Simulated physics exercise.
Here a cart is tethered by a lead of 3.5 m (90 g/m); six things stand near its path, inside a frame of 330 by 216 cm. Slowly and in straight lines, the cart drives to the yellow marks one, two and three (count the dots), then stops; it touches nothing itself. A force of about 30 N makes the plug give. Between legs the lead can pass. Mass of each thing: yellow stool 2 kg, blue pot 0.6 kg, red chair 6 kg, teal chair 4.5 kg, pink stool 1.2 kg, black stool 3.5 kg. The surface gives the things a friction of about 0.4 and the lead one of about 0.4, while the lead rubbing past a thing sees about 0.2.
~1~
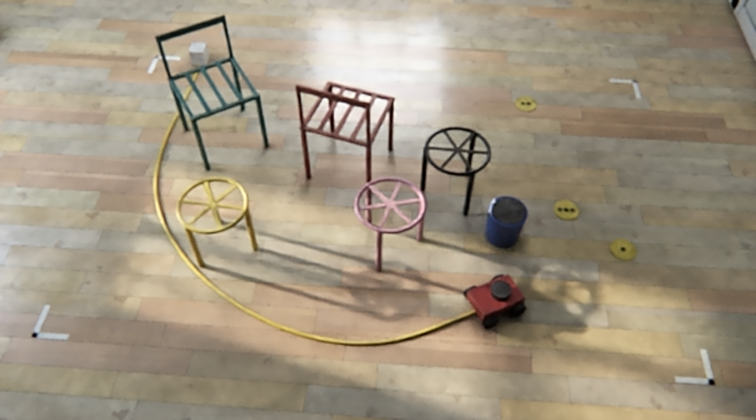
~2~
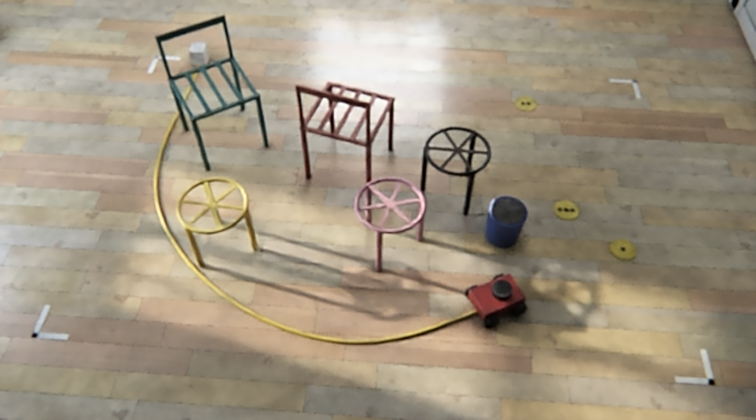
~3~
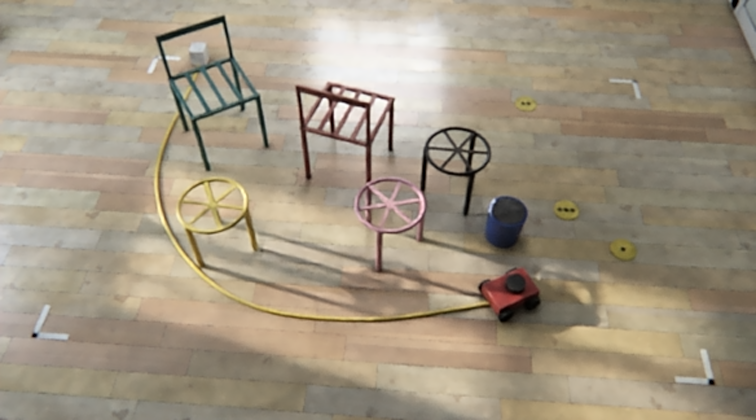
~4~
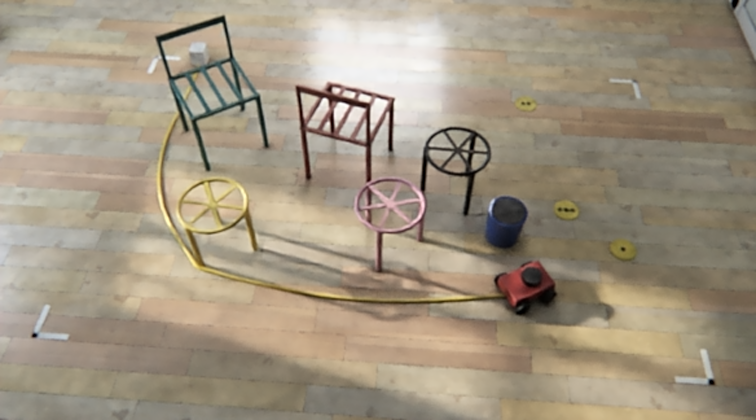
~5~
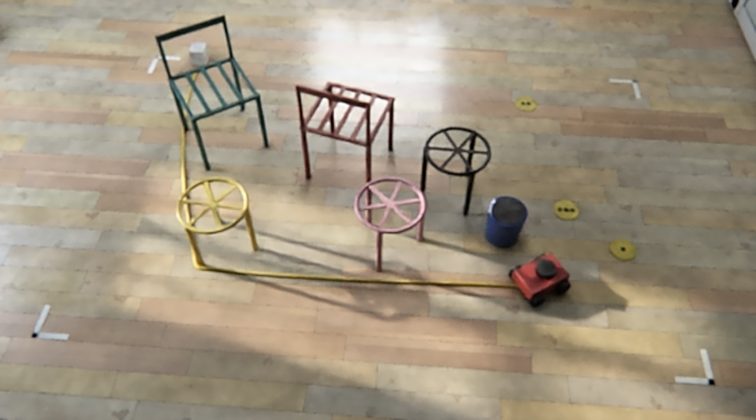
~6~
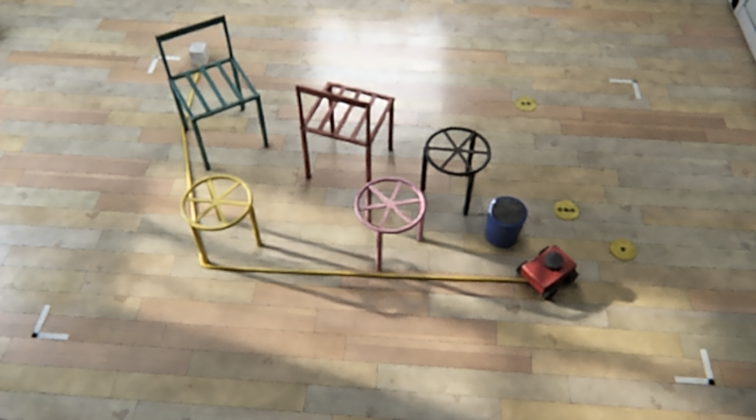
A small red cart crept to the right and slightly away, pulling its curved yellow lead straight until it bent around the yellow stool's leg, and the stool shifted slightly.
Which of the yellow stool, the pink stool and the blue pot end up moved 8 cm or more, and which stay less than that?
Outcome: The yellow stool moves that far, the pink stool moves that far, the blue pot moves that far.
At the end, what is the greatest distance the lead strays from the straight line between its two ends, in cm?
I'd say somewhere around 80 cm at its widest.
Next, cart at (602, 223), 12 N at the fixed end; yellow stool 43 cm off its start, pink stool 21 cm off its start.
Then, cart at (546, 146), 11 N at the fixed end; yellow stool 43 cm off its start, blue pot 34 cm off its start, pink stool 23 cm off its start.
After that, cart at (538, 136), lead slack at the fixed end; yellow stool 53 cm off its start at (281, 141), blue pot 45 cm off its start at (465, 154), pink stool 41 cm off its start at (390, 144).
Later, cart at (566, 209), lead slack at the fixed end; yellow stool 53 cm off its start, blue pot 45 cm off its start, pink stool 41 cm off its start.
At the end, cart at (566, 209), lead slack at the fixed end; yellow stool 53 cm off its start at (281, 141), blue pot 45 cm off its start at (465, 154), pink stool 41 cm off its start at (390, 144), black stool 12 cm off its start at (453, 134).
